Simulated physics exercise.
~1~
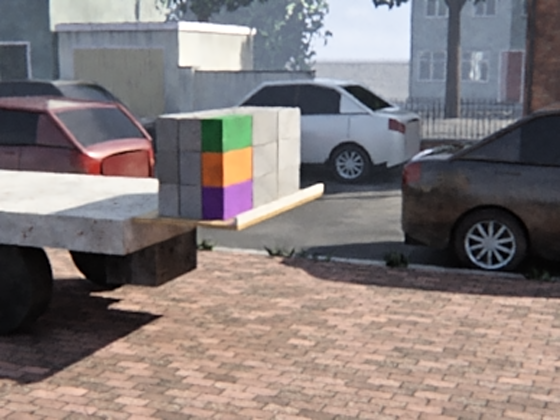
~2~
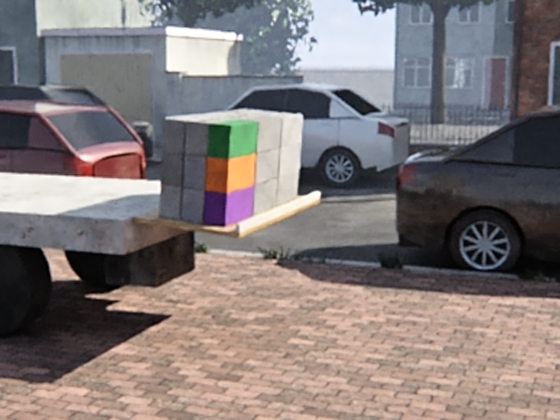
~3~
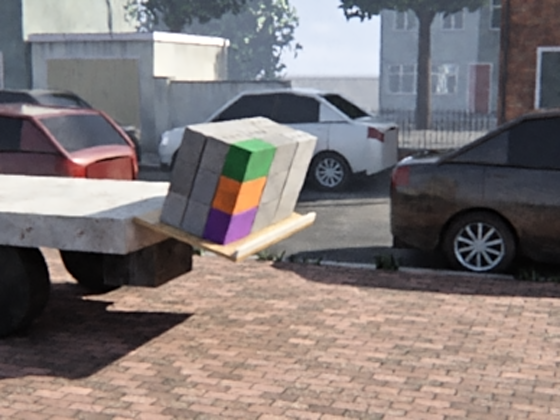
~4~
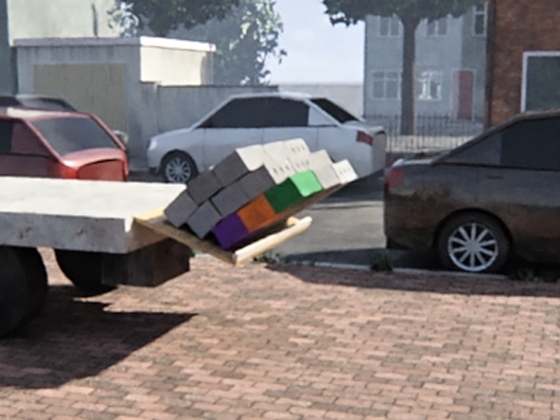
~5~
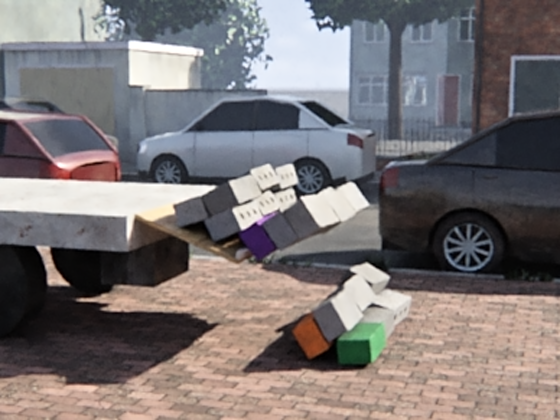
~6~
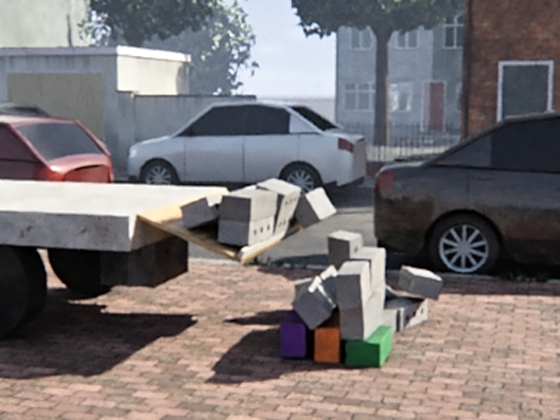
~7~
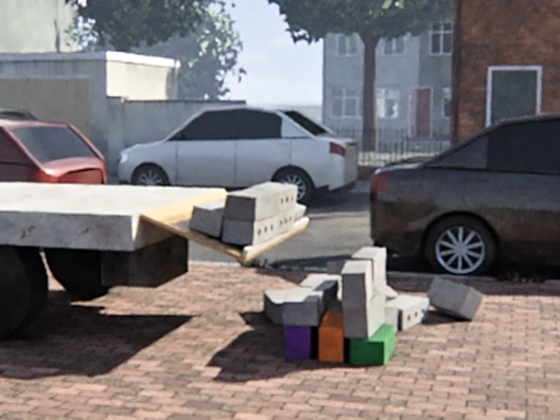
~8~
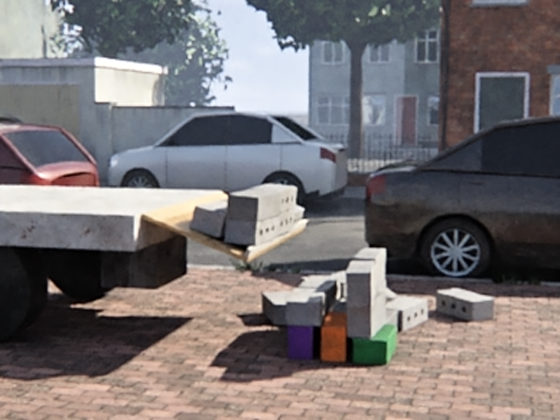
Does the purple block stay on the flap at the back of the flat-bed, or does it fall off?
The purple block falls off the flap and ends up on the brick paving beside the orange block.
